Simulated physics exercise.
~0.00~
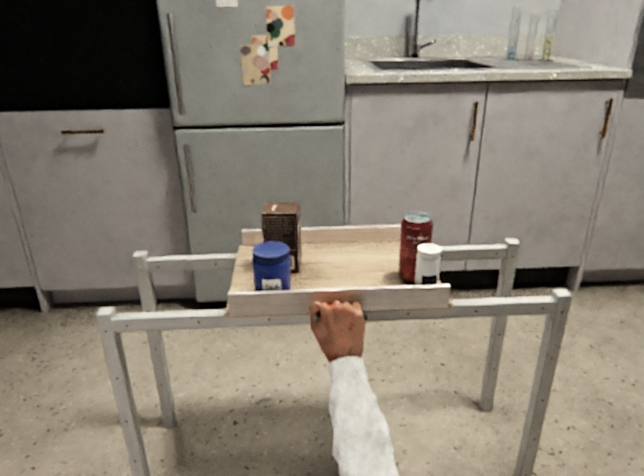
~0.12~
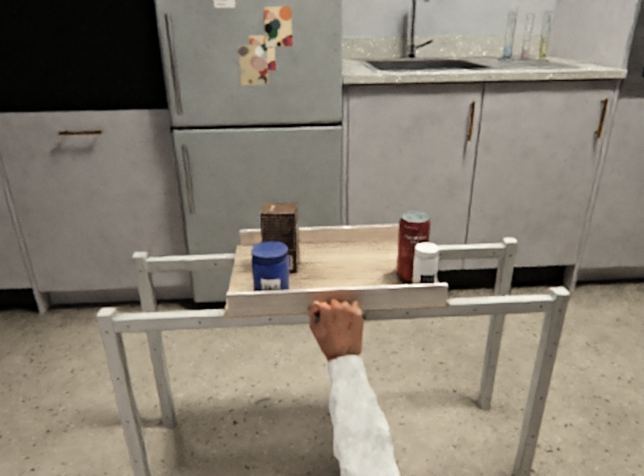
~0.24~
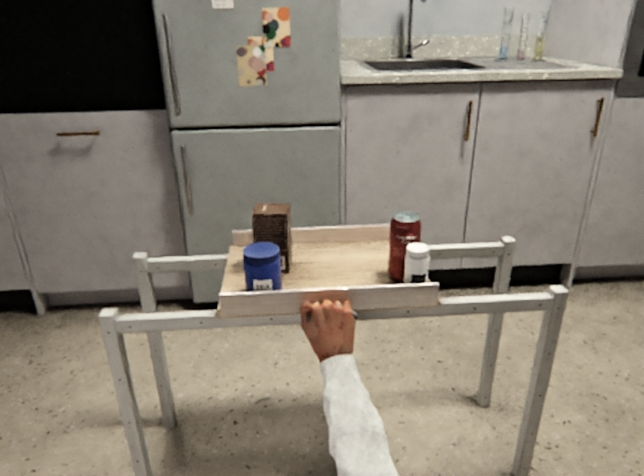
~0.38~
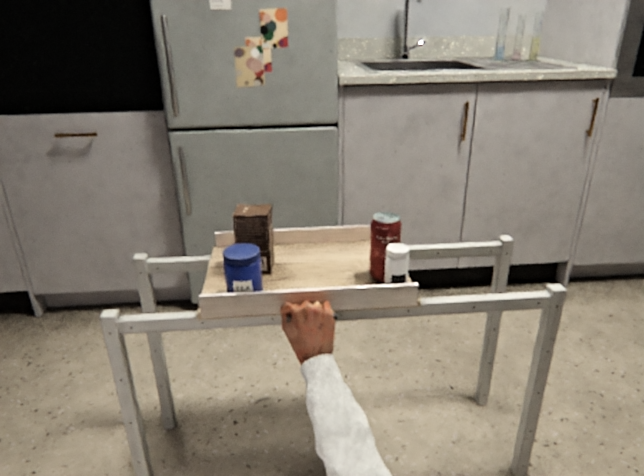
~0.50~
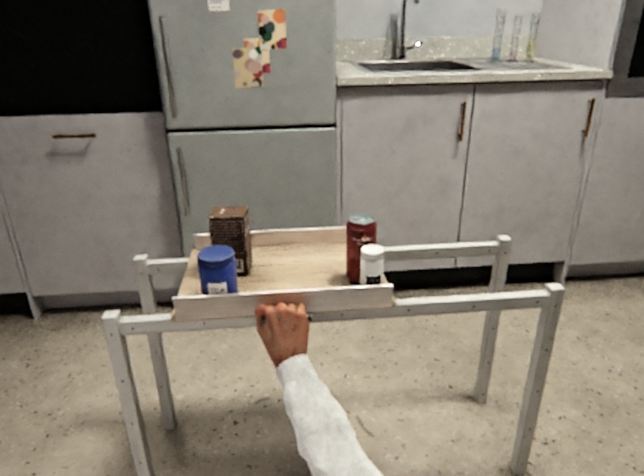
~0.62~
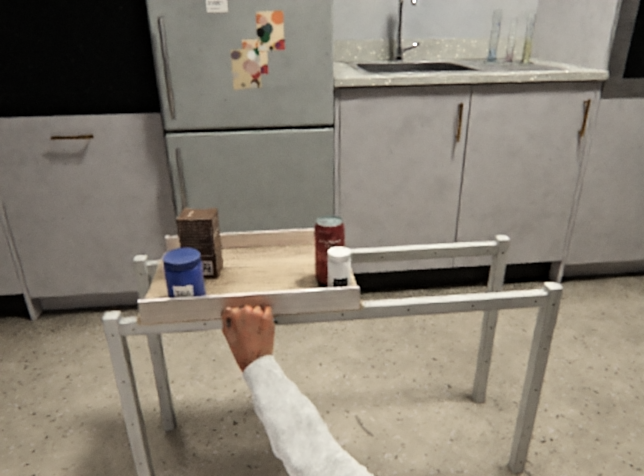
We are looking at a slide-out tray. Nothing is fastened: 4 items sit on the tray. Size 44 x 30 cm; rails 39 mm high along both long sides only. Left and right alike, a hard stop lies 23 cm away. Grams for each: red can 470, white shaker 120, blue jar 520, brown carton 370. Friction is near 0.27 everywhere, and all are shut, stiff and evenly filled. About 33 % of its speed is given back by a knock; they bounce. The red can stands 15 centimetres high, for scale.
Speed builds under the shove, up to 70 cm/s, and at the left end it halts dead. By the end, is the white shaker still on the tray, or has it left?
It winds up on the tray.
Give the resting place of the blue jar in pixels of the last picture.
Its middle settles close to pixel (122, 283).
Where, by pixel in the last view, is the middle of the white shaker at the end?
Roughly (278, 277).
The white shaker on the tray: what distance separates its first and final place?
Start to finish, roughly 8 cm.
Around 0.72 s, tray moved 23 cm left; white shaker shifted 2 cm near (308, 275); red can shifted 2 cm; blue jar shifted 2 cm.
Around 0.82 s, tray moved 23 cm left; white shaker shifted 7 cm near (287, 277); brown carton shifted 7 cm; blue jar shifted 7 cm.
Around 0.92 s, tray moved 23 cm left; white shaker shifted 8 cm near (278, 277); blue jar shifted 8 cm; brown carton shifted 8 cm.
Finally (1.3 s), not toppled but over 5 cm from the start, red can, white shaker, blue jar and brown carton. In the last view, white shaker near (278, 277).
